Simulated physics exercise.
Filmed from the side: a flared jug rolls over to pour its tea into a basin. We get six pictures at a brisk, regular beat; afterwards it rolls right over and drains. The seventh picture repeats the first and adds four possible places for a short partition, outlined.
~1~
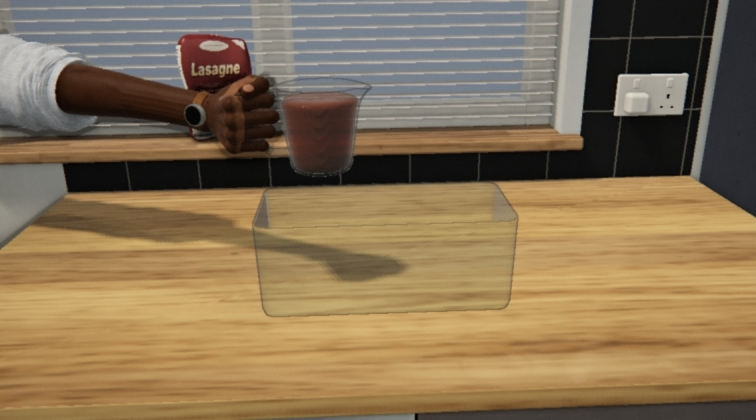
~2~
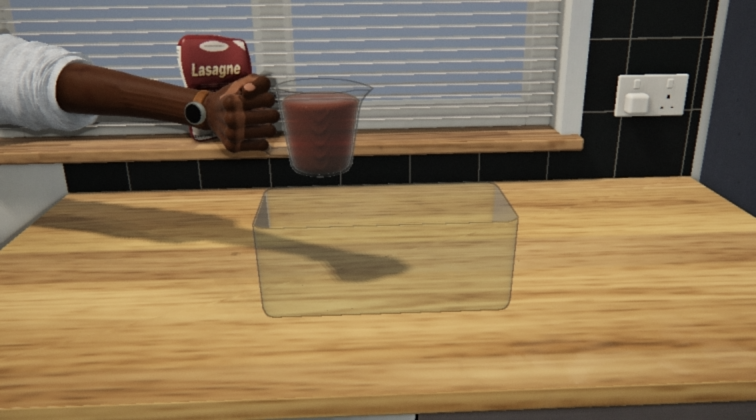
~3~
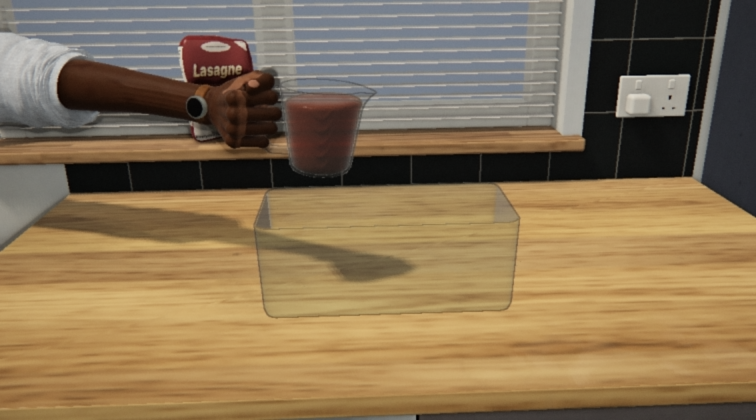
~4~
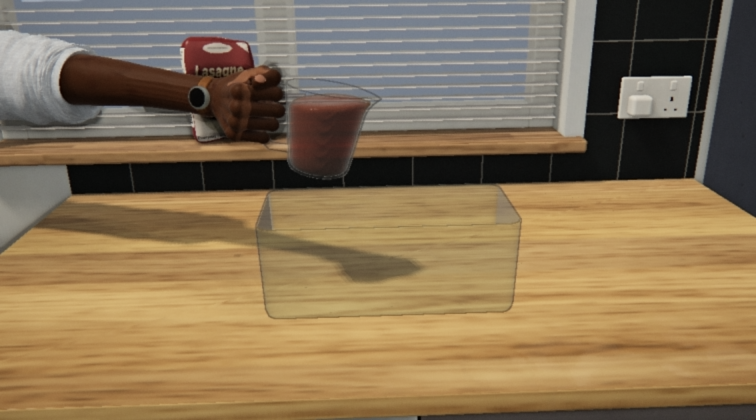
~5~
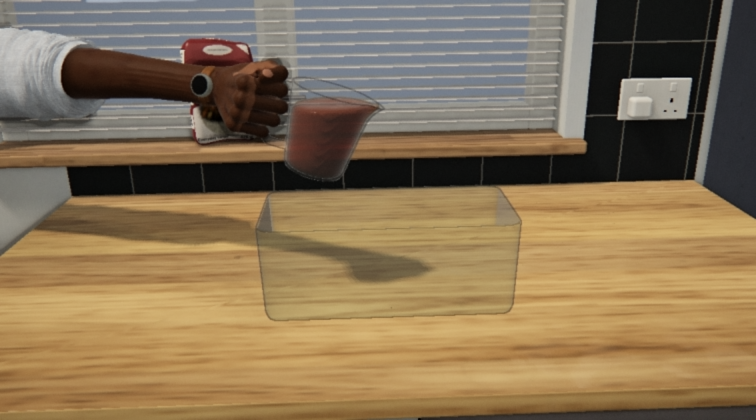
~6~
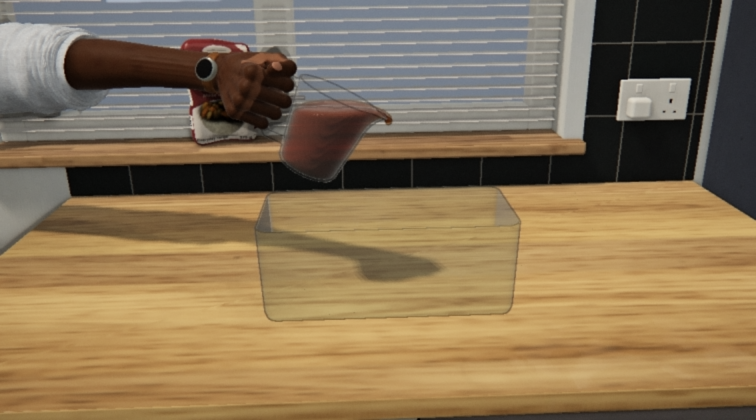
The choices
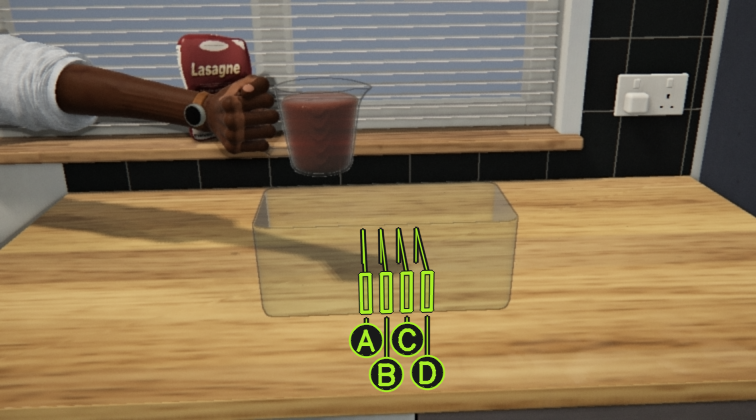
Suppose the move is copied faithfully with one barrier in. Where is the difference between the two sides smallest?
D works best here.
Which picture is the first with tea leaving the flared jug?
In picture 6.
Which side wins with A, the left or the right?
The right one.
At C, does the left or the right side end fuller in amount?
The right one.
In lime, A at (366, 318); B at (386, 318); C at (407, 317); D at (427, 316).
With A, about 1 % ends left of the wall and 98 % right of it.
With B, about 2 % ends left of the wall and 97 % right of it.
With C, about 15 % ends left of the wall and 85 % right of it.
With D, about 47 % ends left of the wall and 52 % right of it.
